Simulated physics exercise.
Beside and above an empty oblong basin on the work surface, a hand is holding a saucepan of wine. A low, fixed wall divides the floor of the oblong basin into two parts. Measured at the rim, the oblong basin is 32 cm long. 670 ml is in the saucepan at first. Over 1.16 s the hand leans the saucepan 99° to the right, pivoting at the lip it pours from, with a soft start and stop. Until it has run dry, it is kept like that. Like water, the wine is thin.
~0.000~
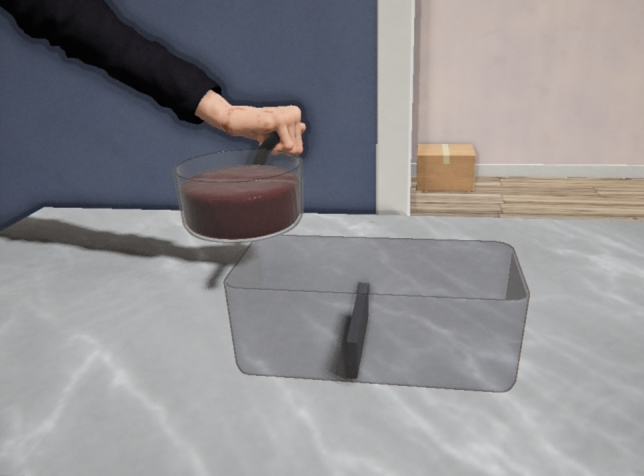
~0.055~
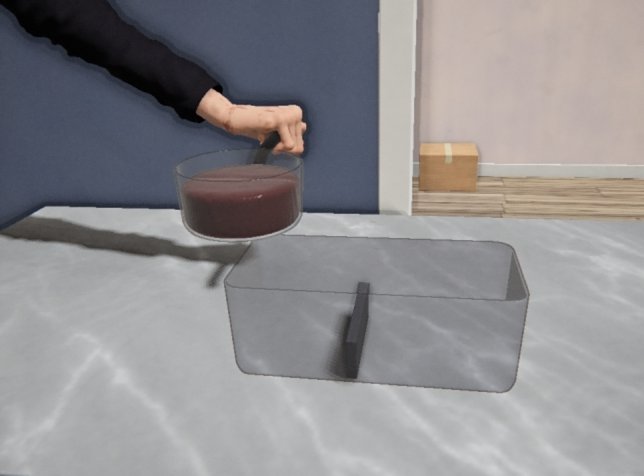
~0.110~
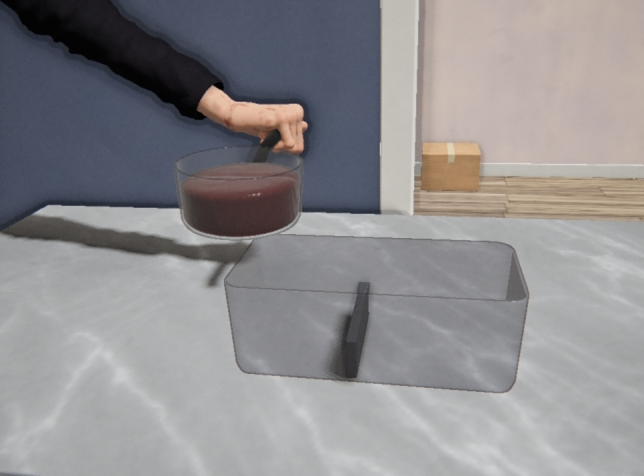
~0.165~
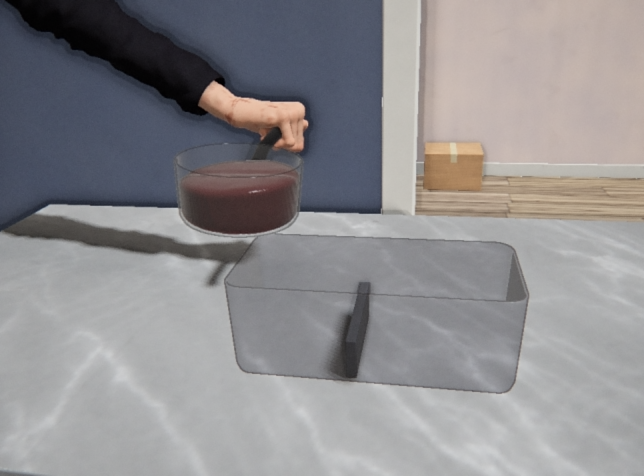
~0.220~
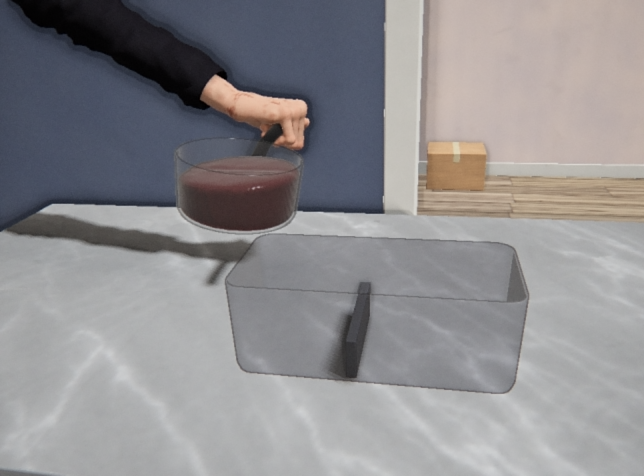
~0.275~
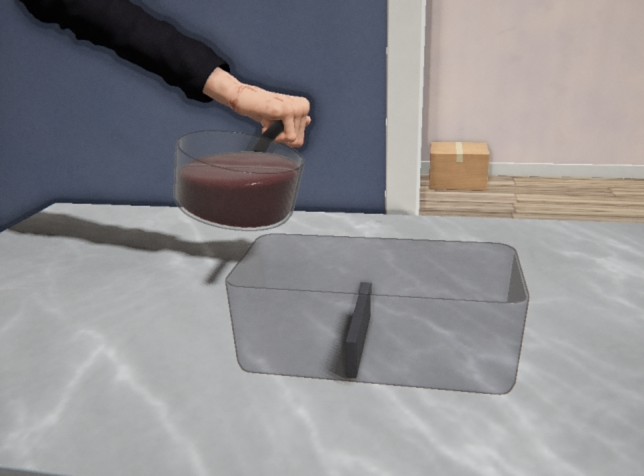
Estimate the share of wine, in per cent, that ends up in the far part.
About 91 per cent.
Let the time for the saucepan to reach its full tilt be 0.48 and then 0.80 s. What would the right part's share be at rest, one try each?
Around 75 per cent first, around 90 per cent next.
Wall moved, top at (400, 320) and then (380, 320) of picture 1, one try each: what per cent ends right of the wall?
I'd put it at about 35 per cent for the first and about 70 per cent for the second.
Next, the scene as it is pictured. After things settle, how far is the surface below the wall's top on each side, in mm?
Left 46 mm, right 22 mm.
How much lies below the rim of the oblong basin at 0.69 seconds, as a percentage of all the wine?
Some 7 per cent.
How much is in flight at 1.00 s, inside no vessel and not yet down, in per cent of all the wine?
Near 16 percent.
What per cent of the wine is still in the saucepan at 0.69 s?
At that time about 62 in a hundred parts are still held.
Then, 0.69 s in, the tilt is 64° and 62 per cent is still to pour, 3 is left of the wall and 4 right of it.
Then, 1.00 s in, the tilt is 94° and 13 per cent is still to pour, 4 is left of the wall and 68 right of it.
Then, 1.31 s in, the tilt is 99° and 1 per cent is still to pour, 6 is left of the wall and 90 right of it.
Then, 1.66 s in, the tilt is 99° and 0 per cent is still to pour, 8 is left of the wall and 91 right of it.
Finally, 8 per cent lies left of the wall, 91 right of it and 1 outside.
